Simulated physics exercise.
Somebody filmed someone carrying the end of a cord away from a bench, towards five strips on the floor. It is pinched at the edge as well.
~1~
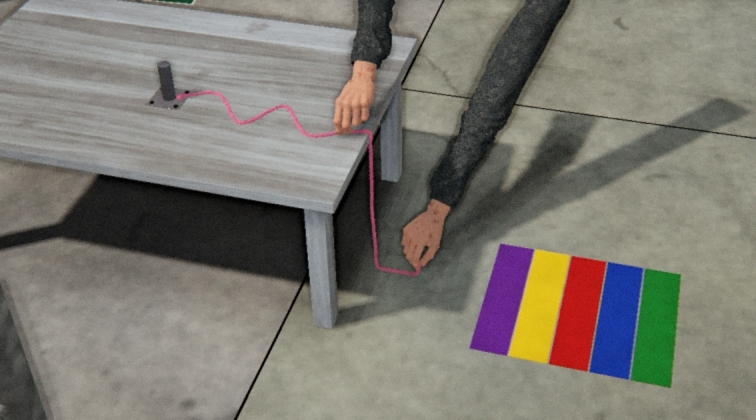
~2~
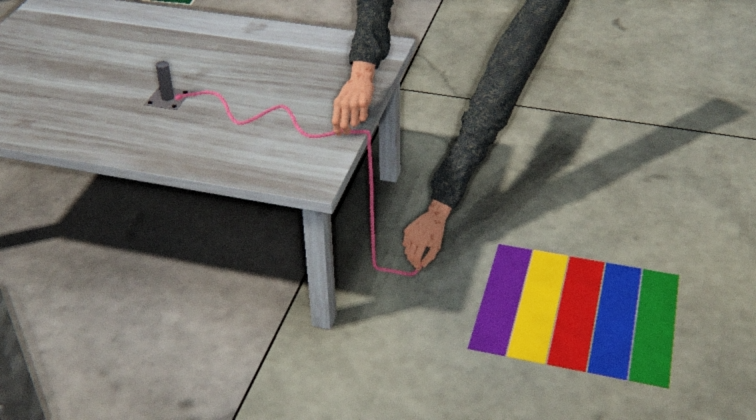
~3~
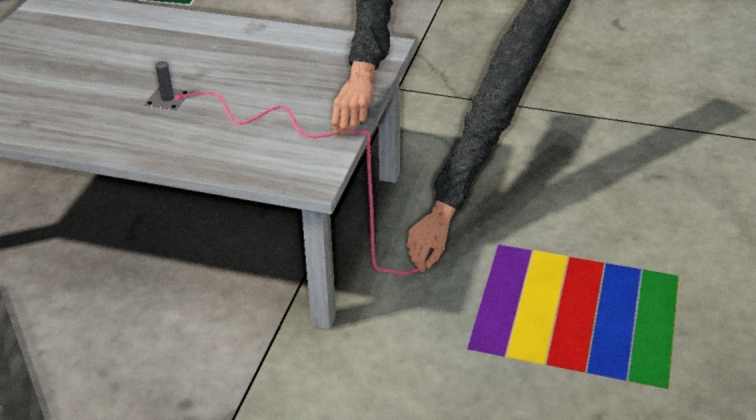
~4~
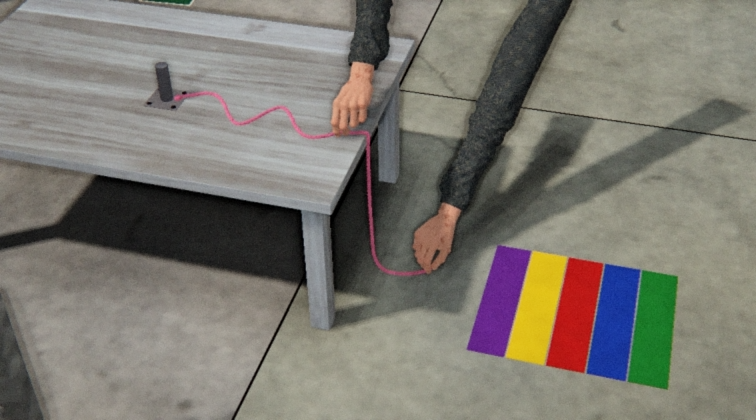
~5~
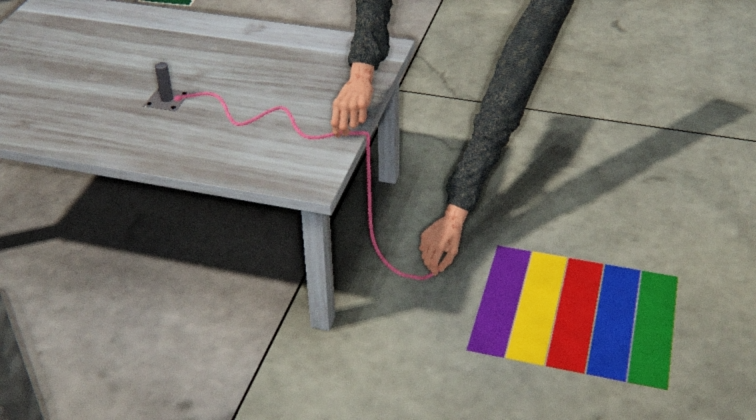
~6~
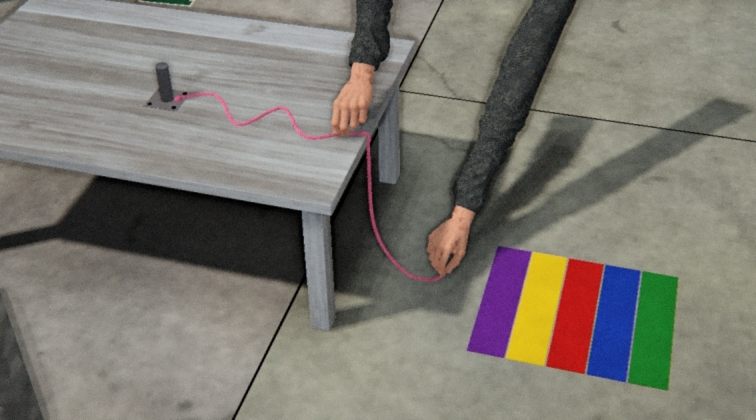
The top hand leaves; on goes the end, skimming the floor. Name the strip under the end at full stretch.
Over blue.
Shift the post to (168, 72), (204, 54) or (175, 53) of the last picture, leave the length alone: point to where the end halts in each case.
In that order: (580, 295), (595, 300) and (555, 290).
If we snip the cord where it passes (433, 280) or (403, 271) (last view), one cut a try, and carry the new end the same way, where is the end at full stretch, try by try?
About (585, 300) and (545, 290).
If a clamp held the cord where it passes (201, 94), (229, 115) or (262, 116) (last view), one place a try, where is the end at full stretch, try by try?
In that order: (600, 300), (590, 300) and (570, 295).
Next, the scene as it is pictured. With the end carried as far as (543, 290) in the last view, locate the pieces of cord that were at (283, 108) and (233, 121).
About (319, 127), and the other about (262, 116).
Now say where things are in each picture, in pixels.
The first frame shows end (420, 265); purple (493, 331); yellow (532, 339); red (572, 346); blue (612, 354); green (653, 362).
The second frame shows end (421, 266); cord through (214, 93) (250, 121) (298, 127) (366, 134) (372, 199) (374, 255).
The third frame shows end (425, 267).
The fourth frame shows end (431, 269); cord through (213, 94) (249, 122) (297, 128) (365, 135) (370, 200) (375, 256).
The fifth frame shows end (438, 270).
The sixth frame shows end (445, 272); cord through (213, 95) (250, 122) (297, 129) (365, 136) (370, 201) (390, 257).
Early on, end near (543, 290); over yellow.
Midway, end near (587, 298); over red.
At the end of the slack, end near (612, 302); over blue. The end stops over the blue strip.
